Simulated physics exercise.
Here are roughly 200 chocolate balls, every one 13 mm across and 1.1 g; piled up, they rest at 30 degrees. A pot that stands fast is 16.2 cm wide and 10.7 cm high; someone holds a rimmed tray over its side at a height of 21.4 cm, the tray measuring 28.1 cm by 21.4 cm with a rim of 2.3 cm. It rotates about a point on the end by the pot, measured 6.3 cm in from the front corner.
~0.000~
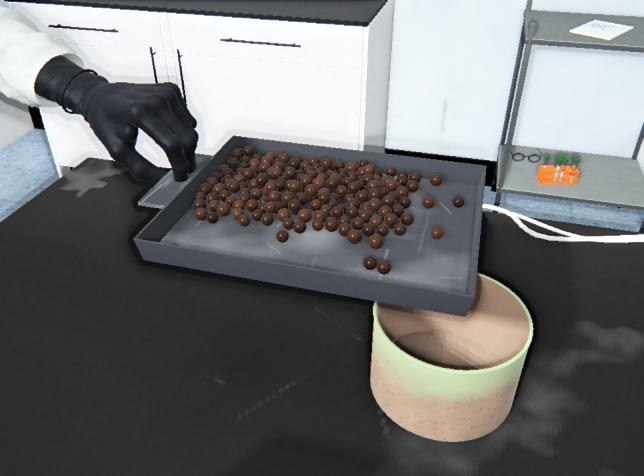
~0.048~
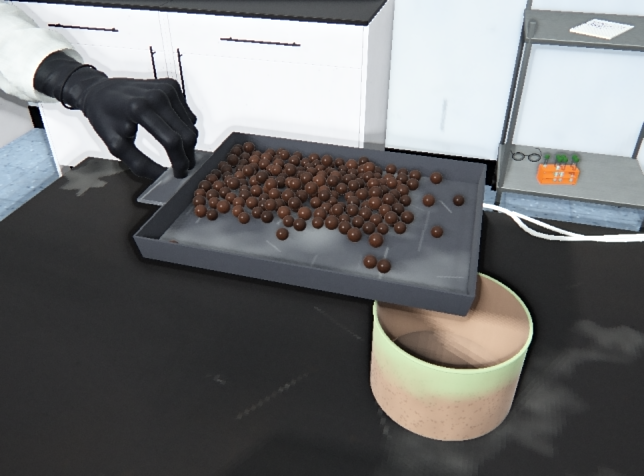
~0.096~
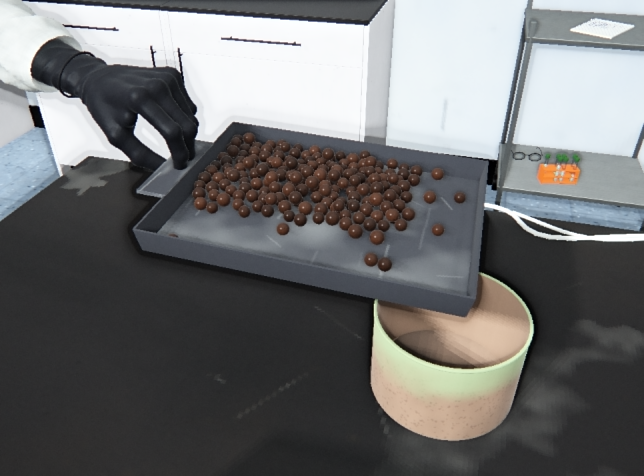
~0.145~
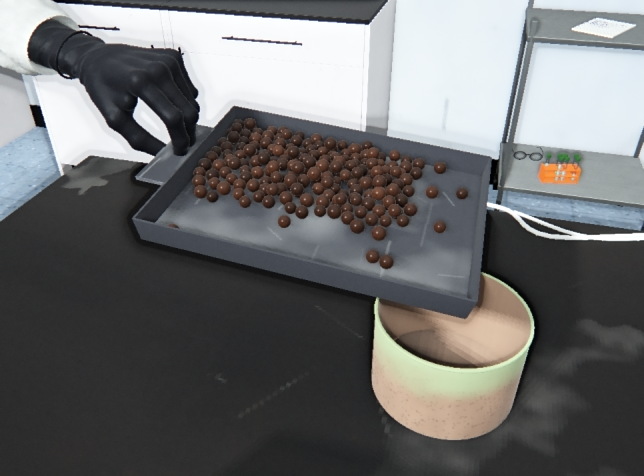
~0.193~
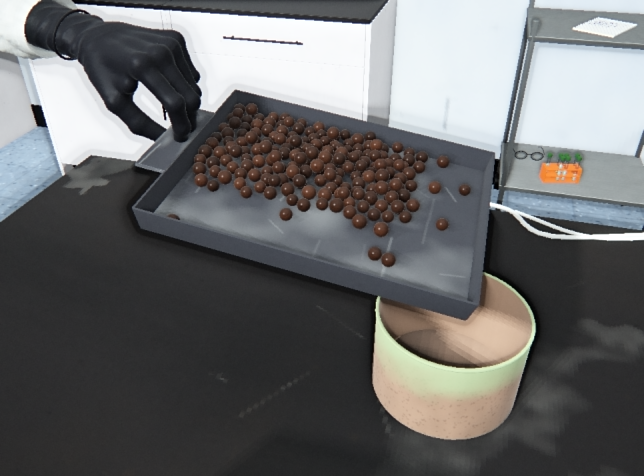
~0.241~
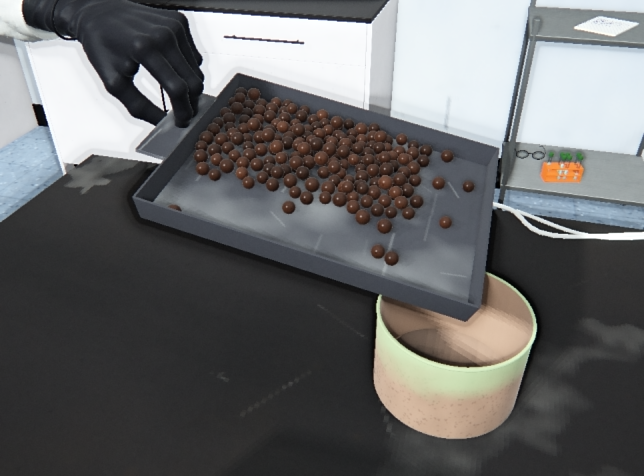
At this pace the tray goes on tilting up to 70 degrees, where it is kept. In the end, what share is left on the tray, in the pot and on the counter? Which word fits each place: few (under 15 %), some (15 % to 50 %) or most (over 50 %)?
Left on the tray gets most; pot gets few; counter gets some.
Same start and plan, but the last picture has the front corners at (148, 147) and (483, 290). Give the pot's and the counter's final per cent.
Split: Pot = 5, counter = 30.
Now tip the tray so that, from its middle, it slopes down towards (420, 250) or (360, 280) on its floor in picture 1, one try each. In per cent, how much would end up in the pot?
The share comes to about 0 in a hundred, then about 0 in a hundred.
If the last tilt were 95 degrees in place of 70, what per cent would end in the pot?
Roughly 0 percent.
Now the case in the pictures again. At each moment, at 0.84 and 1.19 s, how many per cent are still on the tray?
Close to 90 at the first time and 75 at the second.
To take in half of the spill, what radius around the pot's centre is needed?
24 cm.
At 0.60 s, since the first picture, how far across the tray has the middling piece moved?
Displacement on the tray: About 10 cm.
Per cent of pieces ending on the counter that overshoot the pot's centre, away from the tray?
About 90 percent of the spill.
After 0.60 s, tilt 41 degrees; the tray holds 100 %, the pot 0 %.
After 0.84 s, tilt 59 degrees; the tray holds 90 %, the pot 0 %.
After 1.19 s, tilt 70 degrees; the tray holds 75 %, the pot 0 %.
At rest (2.2 s), tray 75 %, pot 0 %, counter 25 %.
